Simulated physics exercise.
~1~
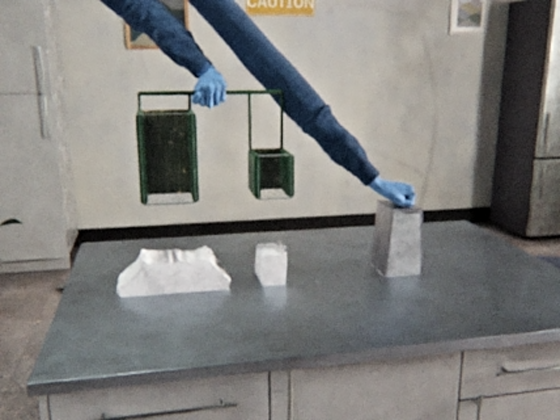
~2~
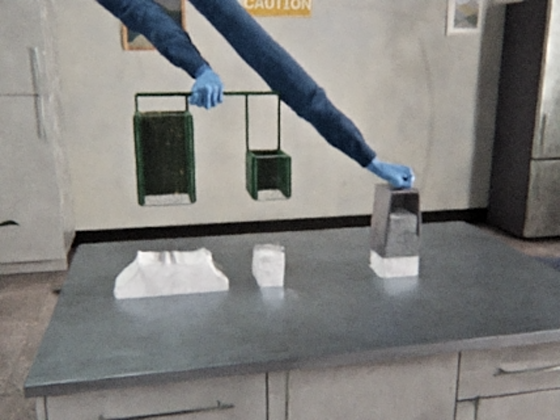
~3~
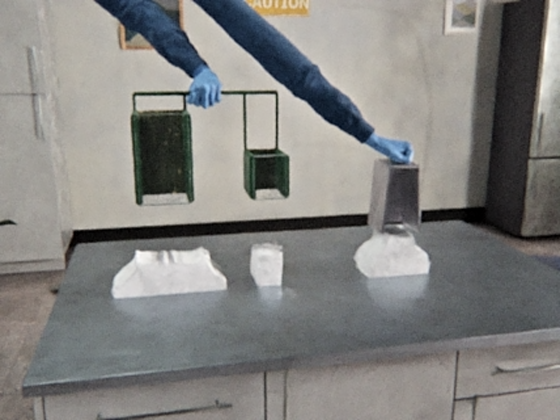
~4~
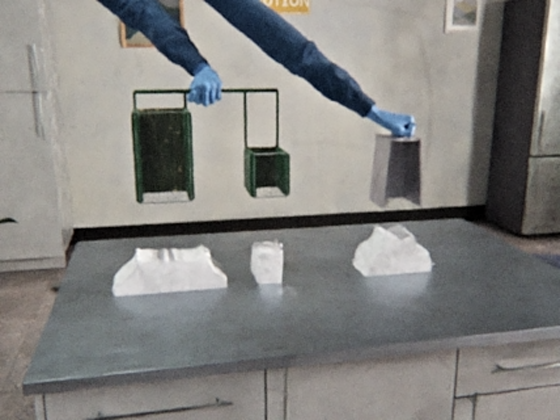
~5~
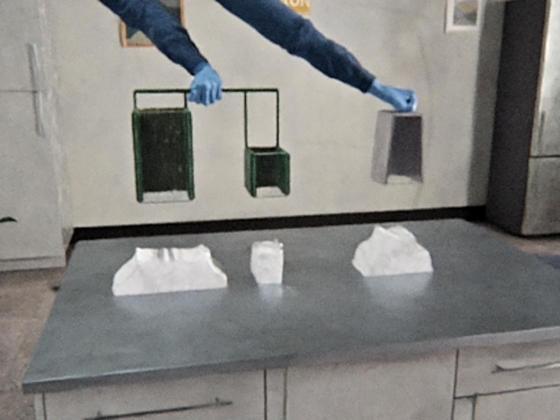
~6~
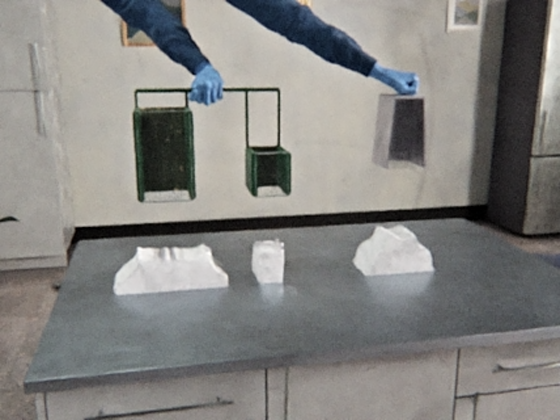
The clip opens on a grey tabletop where a blue-gloved hand grips the top of a tapered metal tin at the right, while another holds a green frame with two box-shaped parts in the air. A low, wide white heap and a small upright white block already sit on the table. The hand draws the tin straight up, baring the base of a packed block of snow. As the tin rises further, the snow slumps and spreads at its foot. The tin comes clear and climbs a little higher, leaving a low, uneven mound with a lumpy peak.
